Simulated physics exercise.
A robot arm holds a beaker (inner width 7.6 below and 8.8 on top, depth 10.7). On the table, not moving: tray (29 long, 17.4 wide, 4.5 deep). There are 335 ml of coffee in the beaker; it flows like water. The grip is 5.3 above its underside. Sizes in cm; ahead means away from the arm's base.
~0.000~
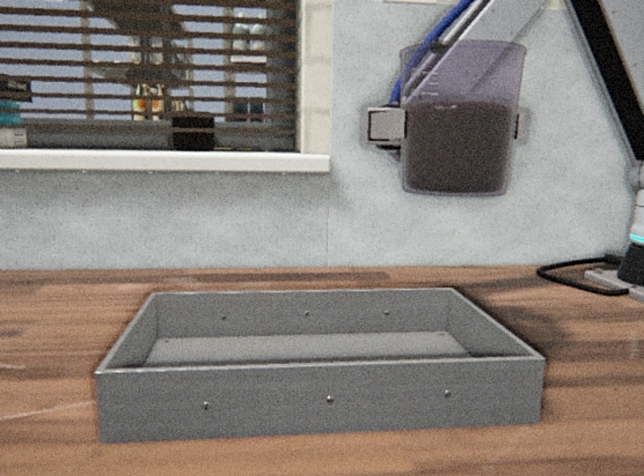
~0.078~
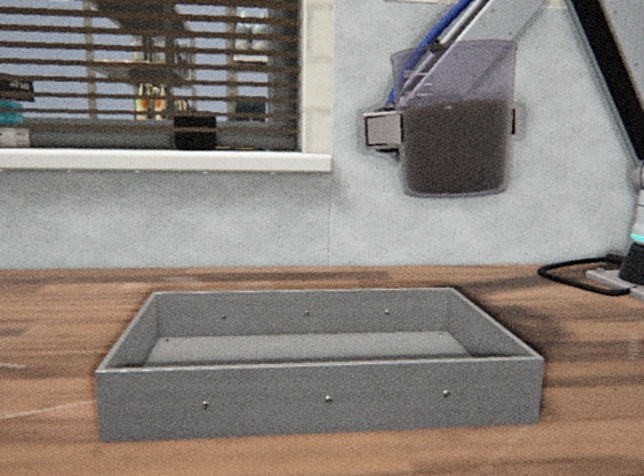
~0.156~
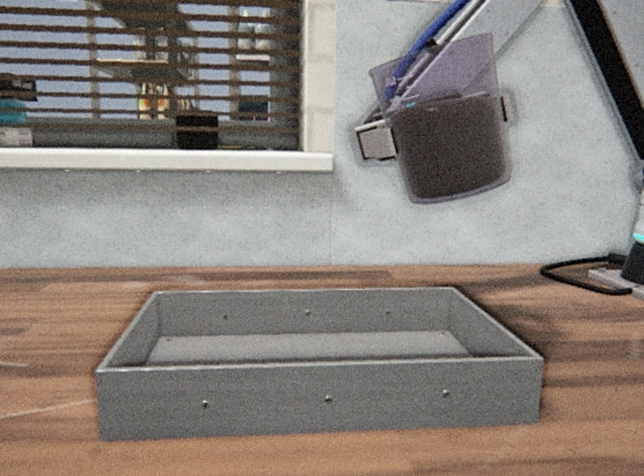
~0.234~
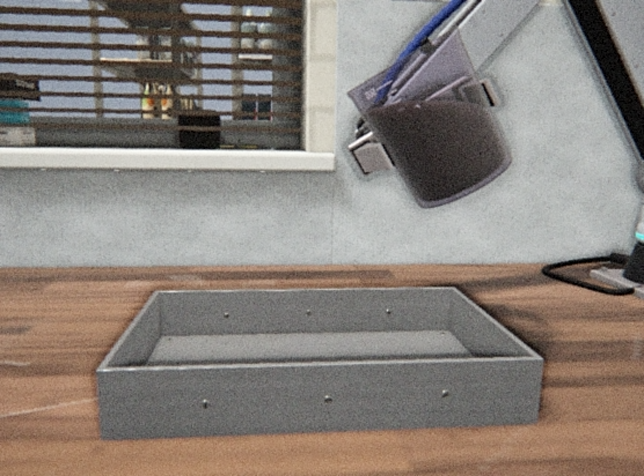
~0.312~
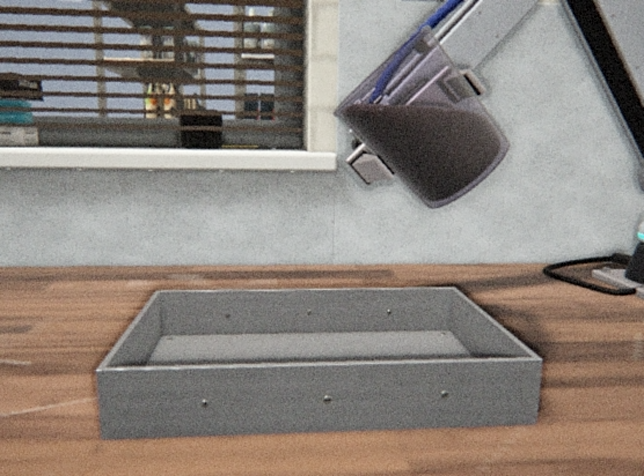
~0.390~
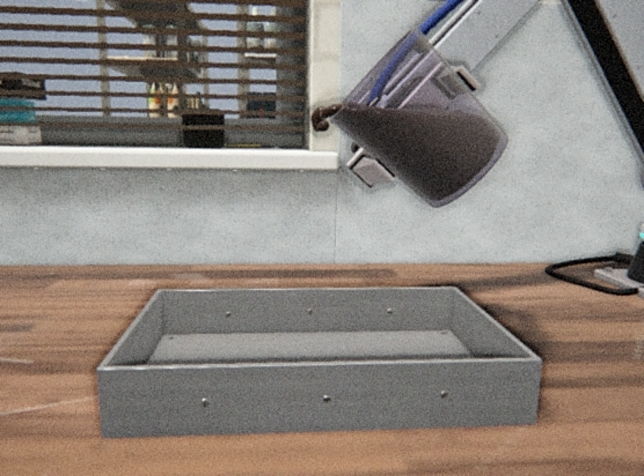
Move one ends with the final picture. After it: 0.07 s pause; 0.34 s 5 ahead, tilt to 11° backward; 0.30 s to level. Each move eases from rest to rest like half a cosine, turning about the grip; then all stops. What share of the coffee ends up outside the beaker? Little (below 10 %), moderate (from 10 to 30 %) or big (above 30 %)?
Outside the beaker the share is little, below 10 %.
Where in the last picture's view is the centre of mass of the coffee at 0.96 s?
Near (355, 152).
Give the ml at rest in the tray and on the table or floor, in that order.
About 10, 0 ml.
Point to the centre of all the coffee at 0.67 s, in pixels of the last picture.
Around (375, 153).
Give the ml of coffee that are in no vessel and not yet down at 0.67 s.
About 0 ml.
By 0.67 s, tilted 7° forward, liquid up to 23 above the table; 320 ml in the beaker, 10 ml in the tray.
By 0.96 s, tilted 5° backward, liquid up to 24 above the table; 320 ml in the beaker, 10 ml in the tray.
By 1.30 s, level, liquid up to 23 above the table; 320 ml in the beaker, 10 ml in the tray.
By 2.10 s, level, liquid up to 22 above the table; 320 ml in the beaker, 10 ml in the tray.
Final state, 320 ml in the beaker, 10 ml in the tray. That is 4 % outside the beaker.
